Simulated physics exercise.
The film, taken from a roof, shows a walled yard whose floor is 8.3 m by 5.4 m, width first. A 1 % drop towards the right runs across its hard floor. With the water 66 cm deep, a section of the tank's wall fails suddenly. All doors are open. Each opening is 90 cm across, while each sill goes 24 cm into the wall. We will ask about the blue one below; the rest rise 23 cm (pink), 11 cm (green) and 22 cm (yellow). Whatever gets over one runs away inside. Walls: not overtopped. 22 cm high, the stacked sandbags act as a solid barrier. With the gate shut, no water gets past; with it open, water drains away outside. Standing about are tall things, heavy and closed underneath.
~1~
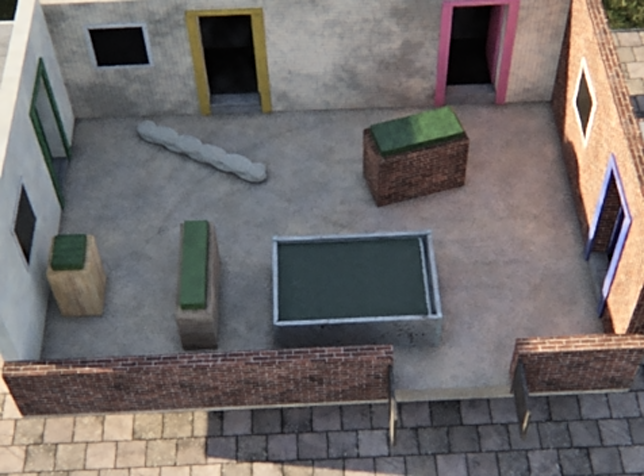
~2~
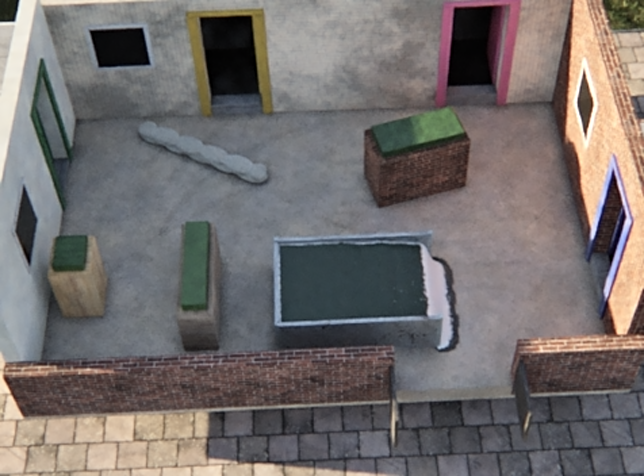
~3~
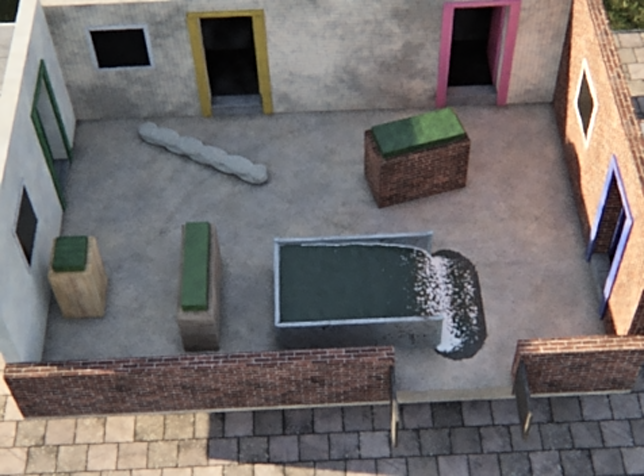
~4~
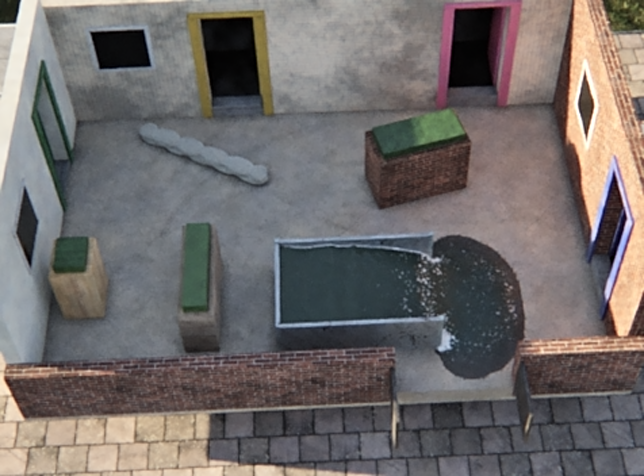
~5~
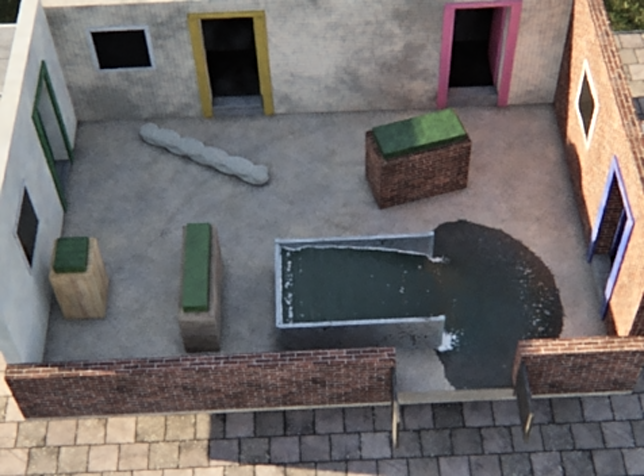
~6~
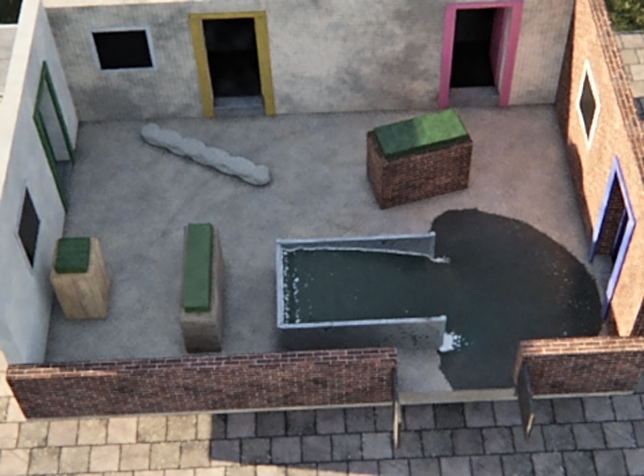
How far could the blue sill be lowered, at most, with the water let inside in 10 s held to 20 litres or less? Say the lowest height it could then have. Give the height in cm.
It could then stand at about 31 cm.
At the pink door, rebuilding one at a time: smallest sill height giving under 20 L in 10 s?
At the pink door you'd want roughly 15 cm.
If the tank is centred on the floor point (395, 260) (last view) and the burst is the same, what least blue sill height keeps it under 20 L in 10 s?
Then it needs to be around 31 cm high.
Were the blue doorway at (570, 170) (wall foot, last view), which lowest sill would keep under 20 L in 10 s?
About 11.5 cm.
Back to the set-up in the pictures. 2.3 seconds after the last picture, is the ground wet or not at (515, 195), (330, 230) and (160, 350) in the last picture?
1: Awash; 2: Unwetted; 3: Unwetted.
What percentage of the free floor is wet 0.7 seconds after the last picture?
About 20 per cent.
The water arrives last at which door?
It's the green door.
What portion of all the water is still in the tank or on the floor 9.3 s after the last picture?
Around 80 in a hundred parts remain.
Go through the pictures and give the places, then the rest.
The tank at (355, 280) is whole and still, 66 cm deep; the blue door at (606, 245) is dry, in the first frame.
Water pours out at (431, 295) and has run 0.2 m, to (452, 342); about 9 cm deep outside, 66 cm at the back, in the second frame.
The gap is at (432, 296), the front 0.7 m out at (480, 337); the back of the tank holds 66 cm, in the third frame.
The gap is at (432, 298), the front 1.3 m out at (519, 323); the back of the tank holds 66 cm, in the fourth frame.
The front is at (556, 325), 1.8 m from the gap at (432, 298); 4.0 m2 of floor is wet, 60 cm left at the back, in the fifth frame.
The front is at (596, 317), 2.4 m from the gap at (434, 299); 5.7 m2 of floor is wet, 55 cm left at the back; 0.1 m in a straight line remain to the blue door at (610, 247), in the sixth frame.
Then, 0.7 s after the last picture water covers 20 % of the floor, deepest (44 cm) near (604, 369); 34 cm at the blue door, 18 litres in over its 23 cm sill.
Then, 2.3 s after the last picture water covers 25 % of the floor, deepest (30 cm) near (555, 110); 27 cm at the blue door, 93 litres in over its 23 cm sill.
Then, 9.3 s after the last picture water covers 70 % of the floor, deepest (12 cm) near (265, 121); 9 cm at the blue door, 101 litres in over its 23 cm sill.
At the blue door as built, the water peaked near 37 cm, 1.3 s after the last picture.
Run again over the same 10 s with other heights there, 51 litres in over 27 cm, 1 litre over 36.5 cm. The limit of 20 litres is kept from about 31 cm up.
